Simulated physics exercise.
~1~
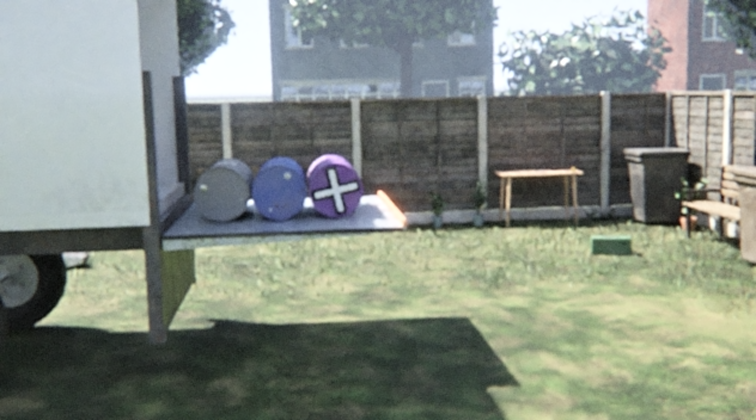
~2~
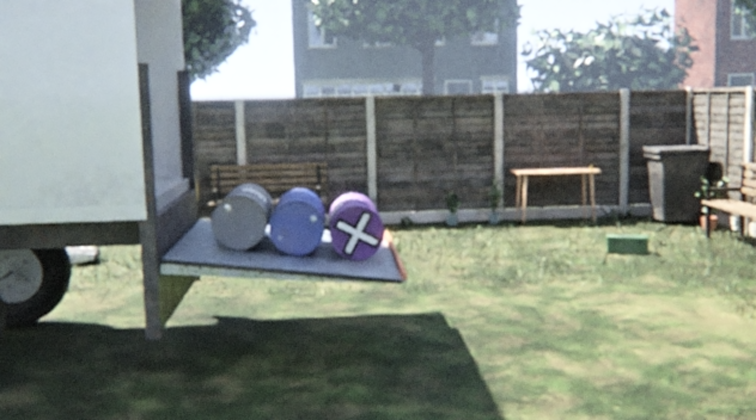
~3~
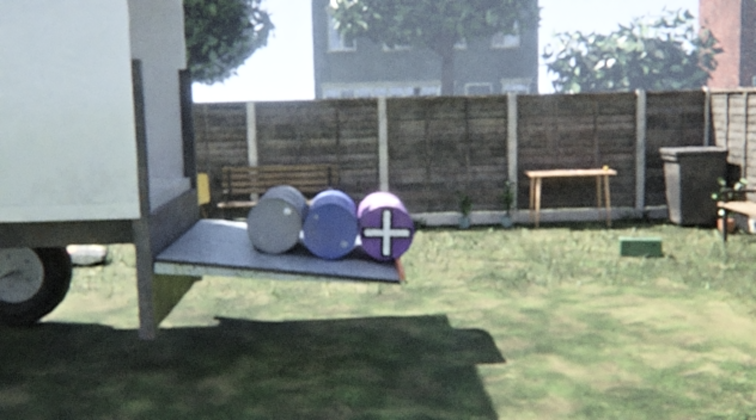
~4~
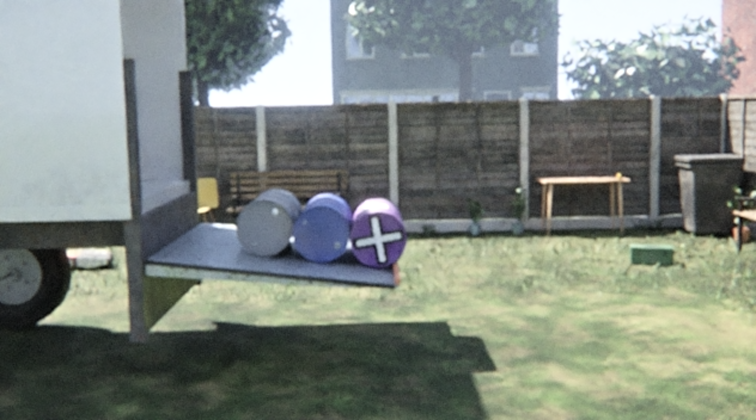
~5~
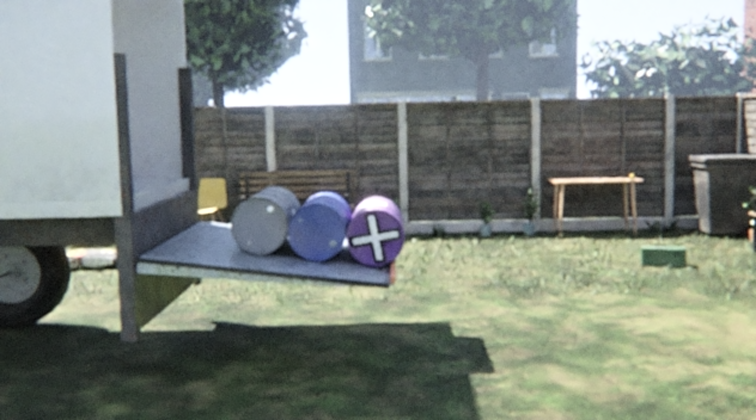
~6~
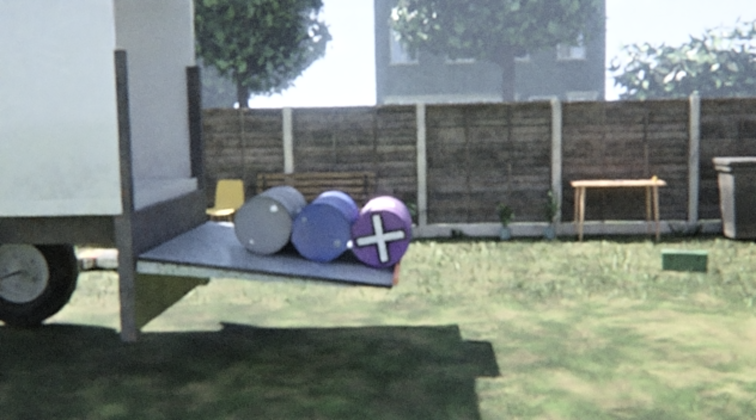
We see gray, blue and purple drums lying on a platform behind a lorry in a fenced garden. The platform drops and tilts down to the right, the drums roll toward its lower edge, and all three come to rest together there, still on the platform.
